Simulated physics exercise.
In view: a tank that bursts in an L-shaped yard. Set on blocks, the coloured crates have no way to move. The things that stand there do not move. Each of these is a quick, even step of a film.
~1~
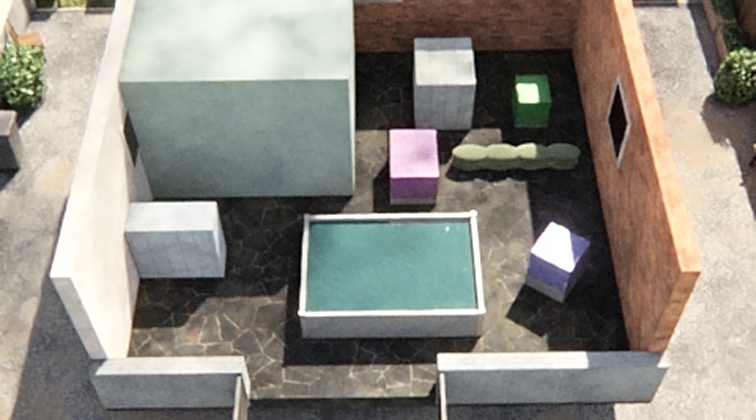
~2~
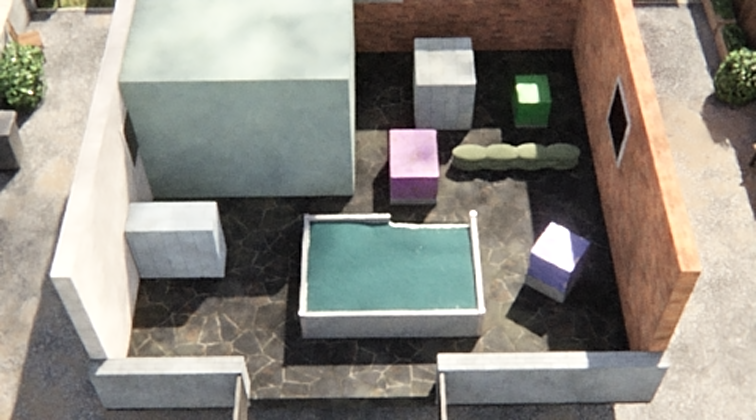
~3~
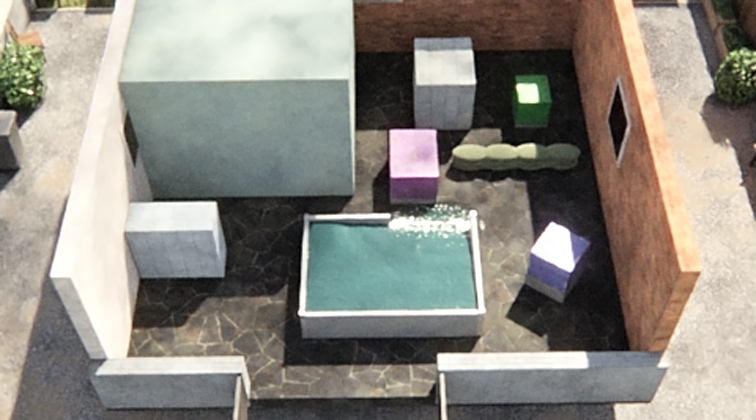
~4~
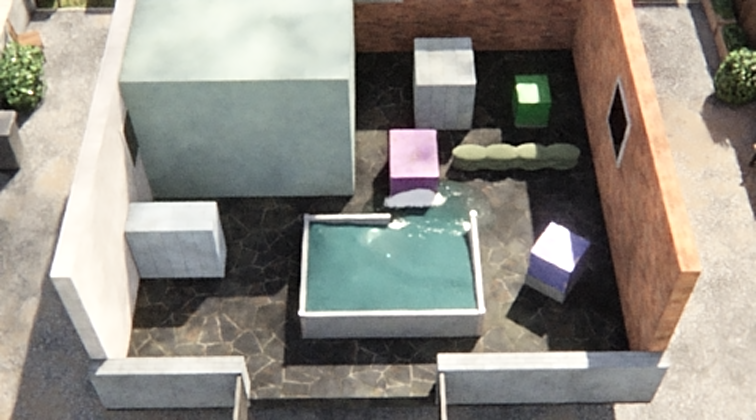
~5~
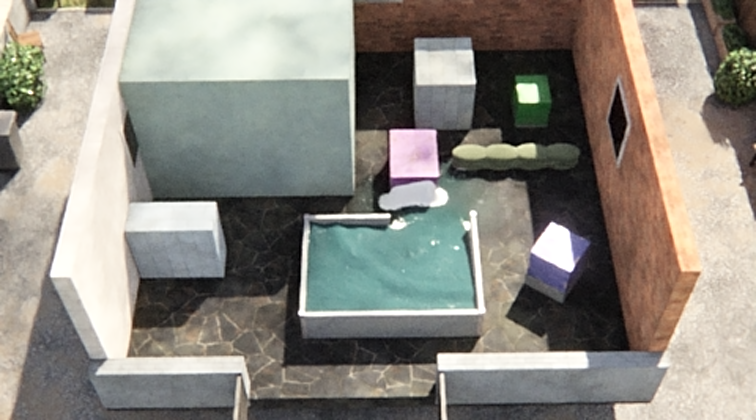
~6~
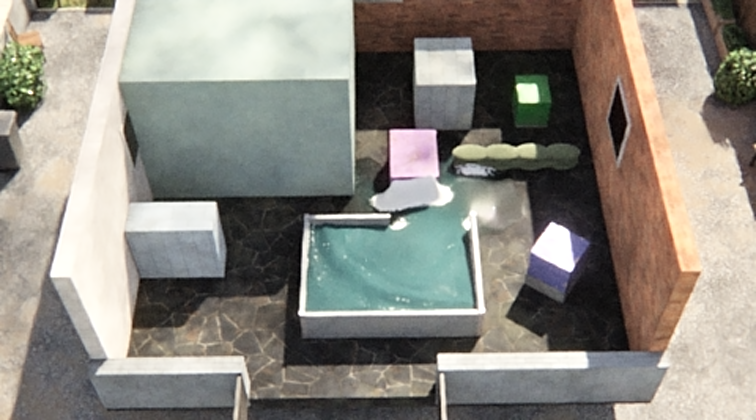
In a walled yard, water pouring through a gap in a tank's far side, spreading past a pink crate toward a low hedge.
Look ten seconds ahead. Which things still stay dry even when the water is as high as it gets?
Taking each one: The purple crate does not stay dry; the green crate does not stay dry; the blue crate stays dry.
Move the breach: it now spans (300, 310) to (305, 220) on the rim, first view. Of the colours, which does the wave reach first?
That would be the purple crate.
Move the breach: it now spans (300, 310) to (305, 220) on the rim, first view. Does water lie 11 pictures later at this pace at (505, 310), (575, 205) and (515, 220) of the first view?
Well, the first one's left untouched, the second's left untouched, and the third's left untouched.
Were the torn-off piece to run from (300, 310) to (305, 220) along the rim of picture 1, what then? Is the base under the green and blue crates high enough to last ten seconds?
In my view the green crate is never reached, and the blue crate is never reached.
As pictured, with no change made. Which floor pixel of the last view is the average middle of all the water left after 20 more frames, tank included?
At roughly (419, 228).
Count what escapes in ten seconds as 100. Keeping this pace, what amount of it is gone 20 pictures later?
Estimate: Some 0 %.
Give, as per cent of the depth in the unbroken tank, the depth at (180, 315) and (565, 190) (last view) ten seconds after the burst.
First spot 6 percent, second 14 percent.
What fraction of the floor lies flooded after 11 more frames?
Close to 35 %.
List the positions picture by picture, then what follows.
Still water in the tank at (391, 266), in the first frame.
The front is at a hidden place, out from the gap on the tank's far side, in the second frame.
Water pours out on the tank's far side and has run to (472, 213), in the third frame.
The front is at (458, 184), out from the gap on the tank's far side, in the fourth frame.
The front is at (453, 162), out from the gap on the tank's far side, in the fifth frame.
Water pours out on the tank's far side and has run to (448, 137), in the sixth frame.
A moment on, water covers 20 % of the floor; the purple crate water round its plinth, the green crate not reached, the blue crate not reached.
Next, water covers 35 % of the floor; the purple crate water round its plinth, the green crate water round its plinth, the blue crate not reached.
Then, water covers 55 % of the floor; the purple crate water round its plinth, the green crate water round its plinth, the blue crate water round its plinth.
Later, water covers 85 % of the floor; the purple crate water round its plinth, the green crate water round its plinth, the blue crate water round its plinth.
In the end, water covers 100 % of the floor; the purple crate was topped, the green crate was topped, the blue crate stayed above the water.
